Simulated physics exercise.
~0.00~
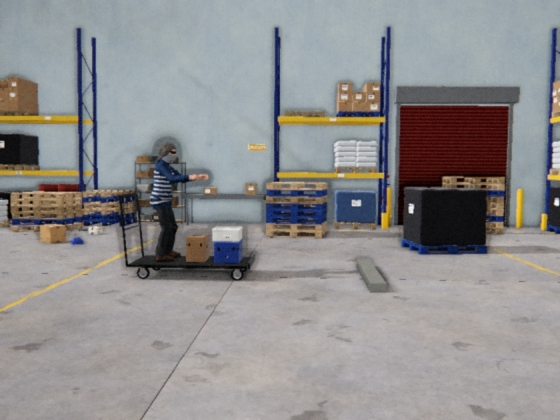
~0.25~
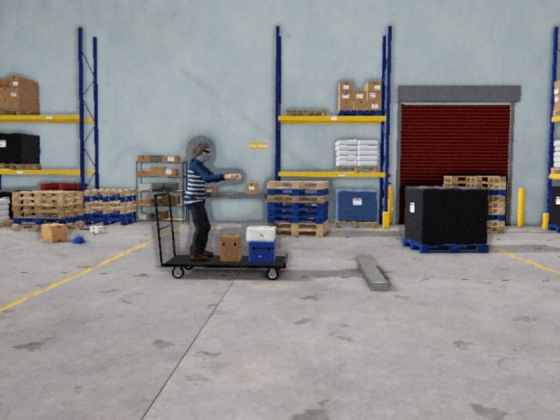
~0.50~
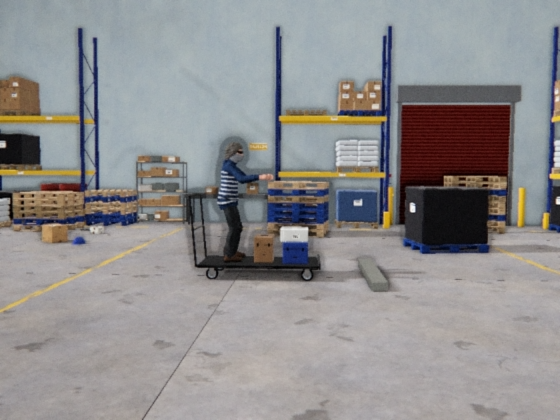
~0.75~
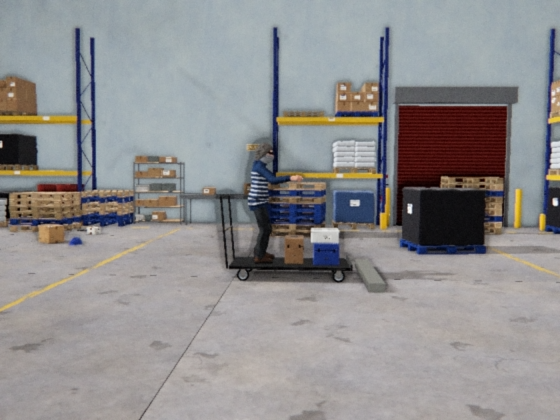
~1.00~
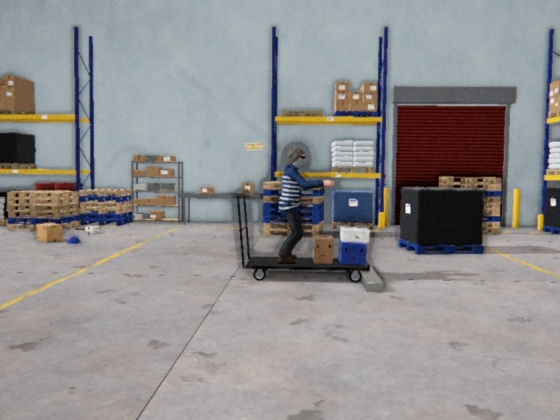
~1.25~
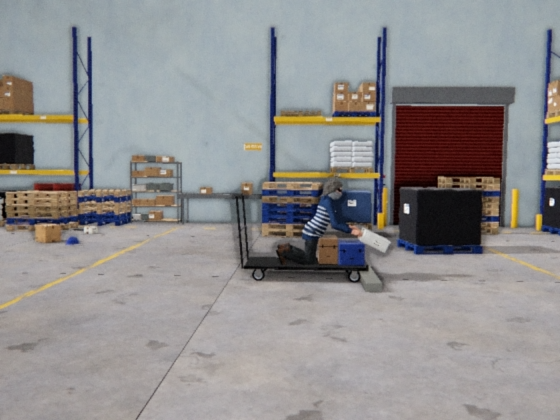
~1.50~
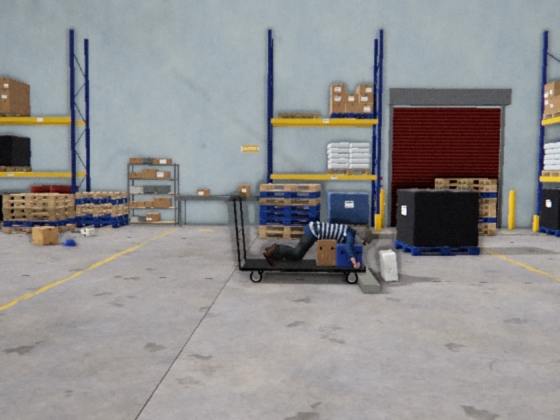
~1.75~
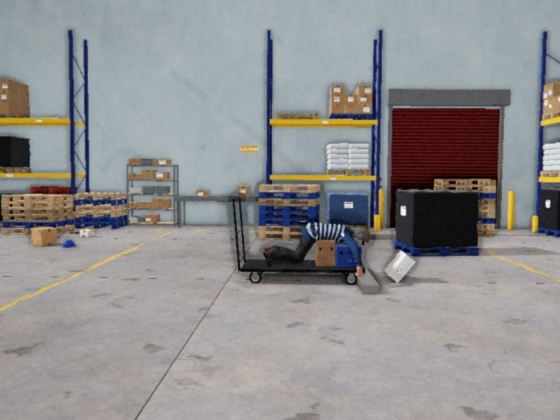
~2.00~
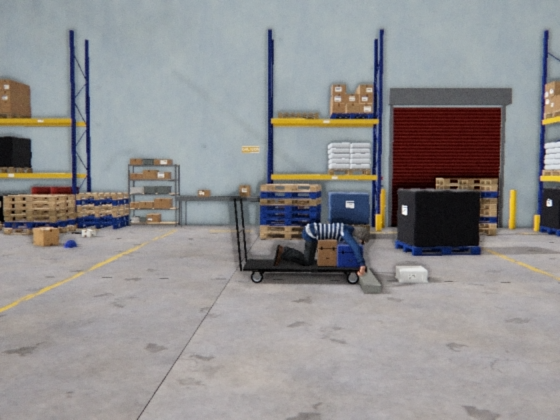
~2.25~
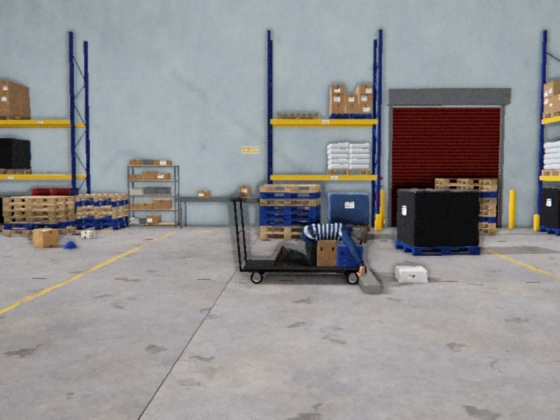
Warehouse floor, loaded cart rolling right and stopping at a low beam, rider folding over the boxes, white container tumbling off ahead.
